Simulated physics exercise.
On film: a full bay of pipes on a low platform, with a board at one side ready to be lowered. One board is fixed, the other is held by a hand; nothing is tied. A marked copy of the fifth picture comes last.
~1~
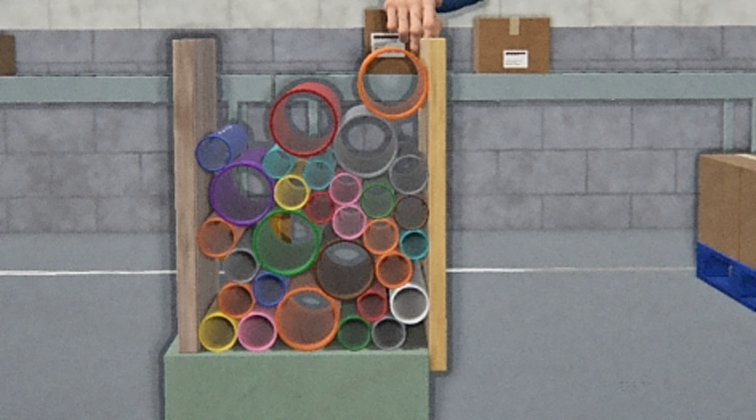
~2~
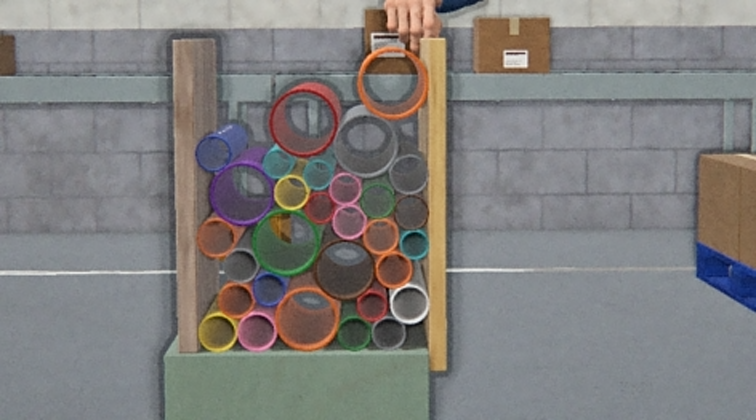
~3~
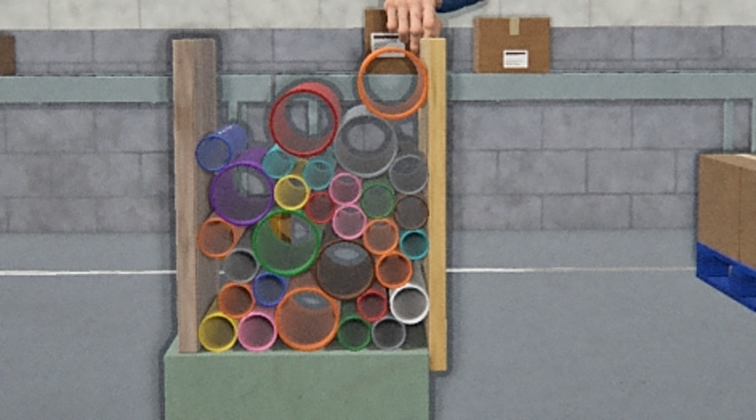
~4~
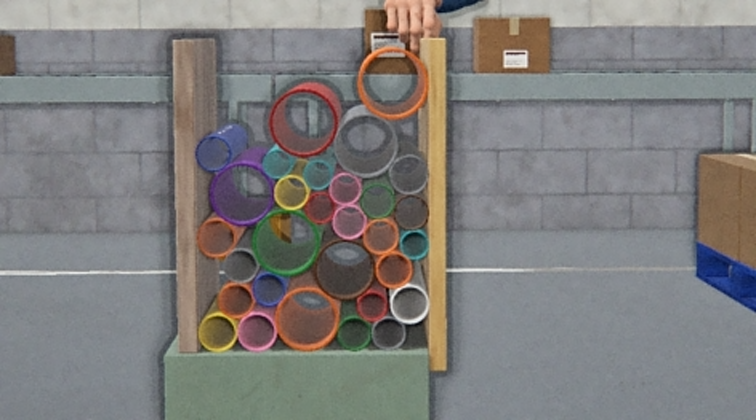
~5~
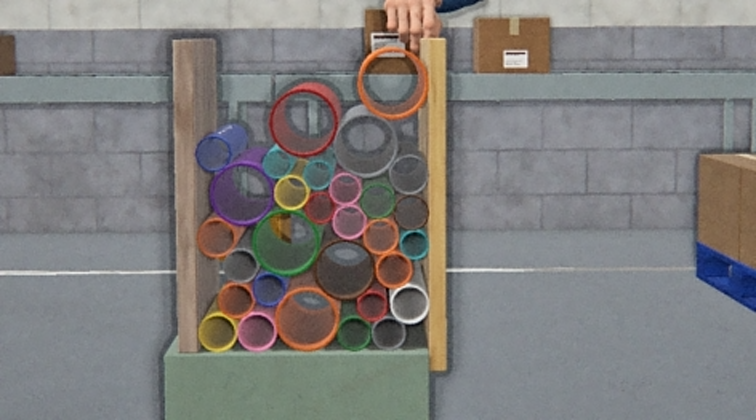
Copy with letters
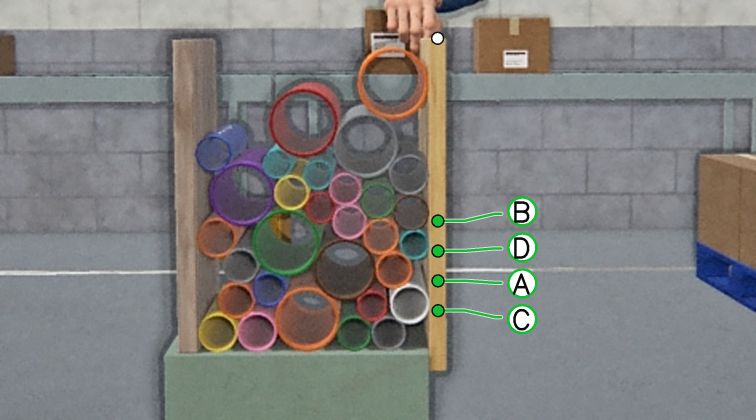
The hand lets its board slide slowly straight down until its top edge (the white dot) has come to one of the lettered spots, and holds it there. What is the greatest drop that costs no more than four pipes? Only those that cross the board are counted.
Lower it to B and no more.
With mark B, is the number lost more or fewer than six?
At B, fewer than six.
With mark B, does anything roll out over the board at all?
Yes, at B.
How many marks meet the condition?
One of them.
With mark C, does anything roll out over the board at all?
At C: Yes.
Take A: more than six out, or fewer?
More than six.
On the copy, A at (438, 281); B at (438, 221); C at (438, 311); D at (438, 251); the white dot at (438, 38).
On B. First, top of the board (429, 117).
Then, top of the board (429, 203).
Finally, top of the board (429, 221), three out over the board.
By contrast, A more than four out over the board; C more than four out over the board; D more than four out over the board.
